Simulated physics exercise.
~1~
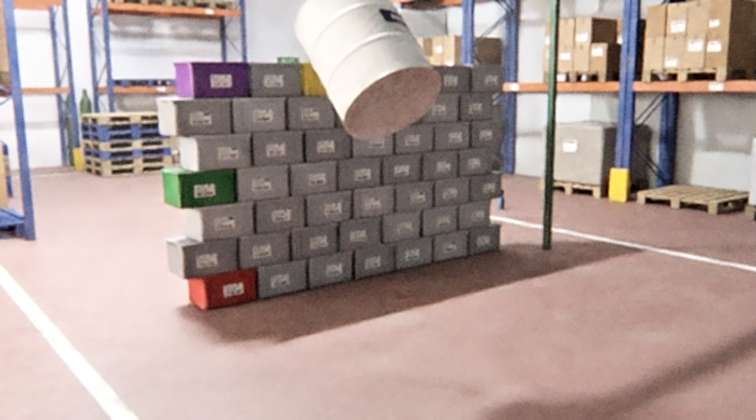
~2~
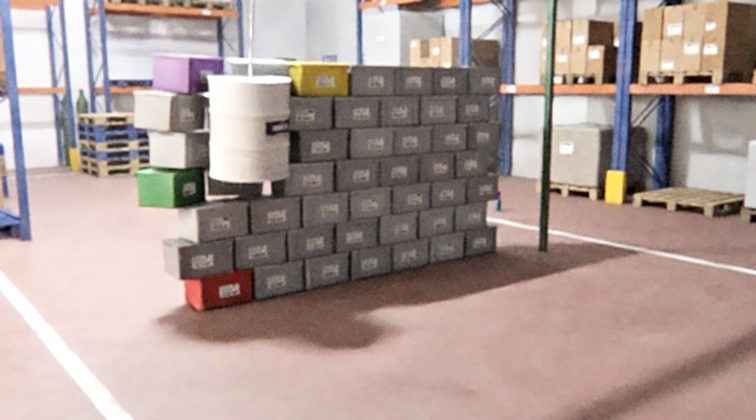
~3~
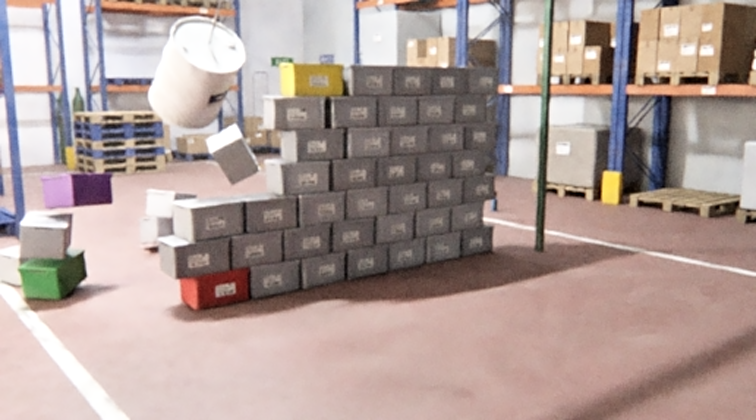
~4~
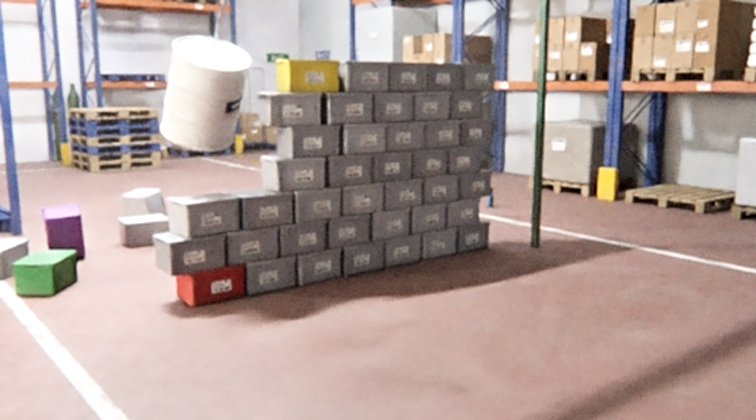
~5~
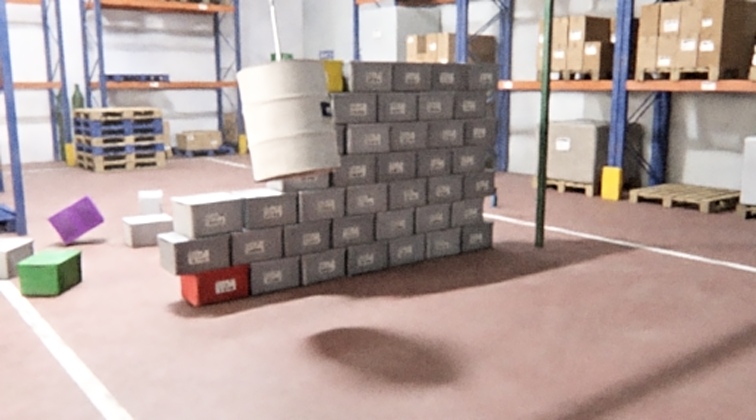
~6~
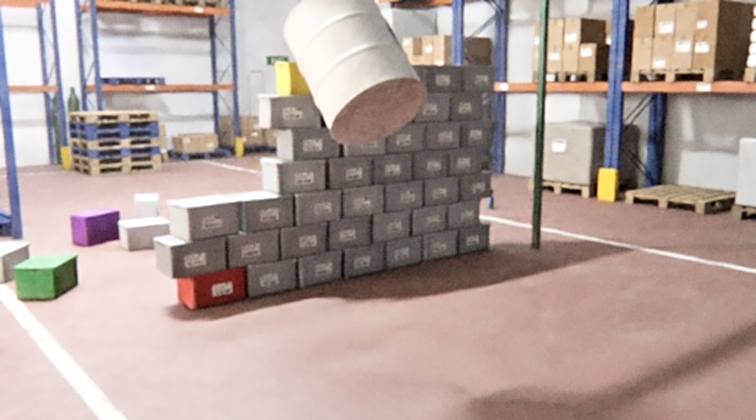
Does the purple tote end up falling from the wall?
Yes, the purple tote is knocked off the top left of the wall and ends up on the floor to the left.
A large pale drum hanging from a line swings leftward in front of a wall of mostly grey totes in a warehouse, seen from a slightly swaying camera. Purple and green totes sit at the wall's left edge, a yellow one on top and a red one at the bottom corner. The drum knocks into the upper left side, pushing the purple and green totes outward, and several totes tumble to the floor. It then swings back to the right. The purple and green totes end up on the floor at left, while the red and yellow ones remain on the wall.
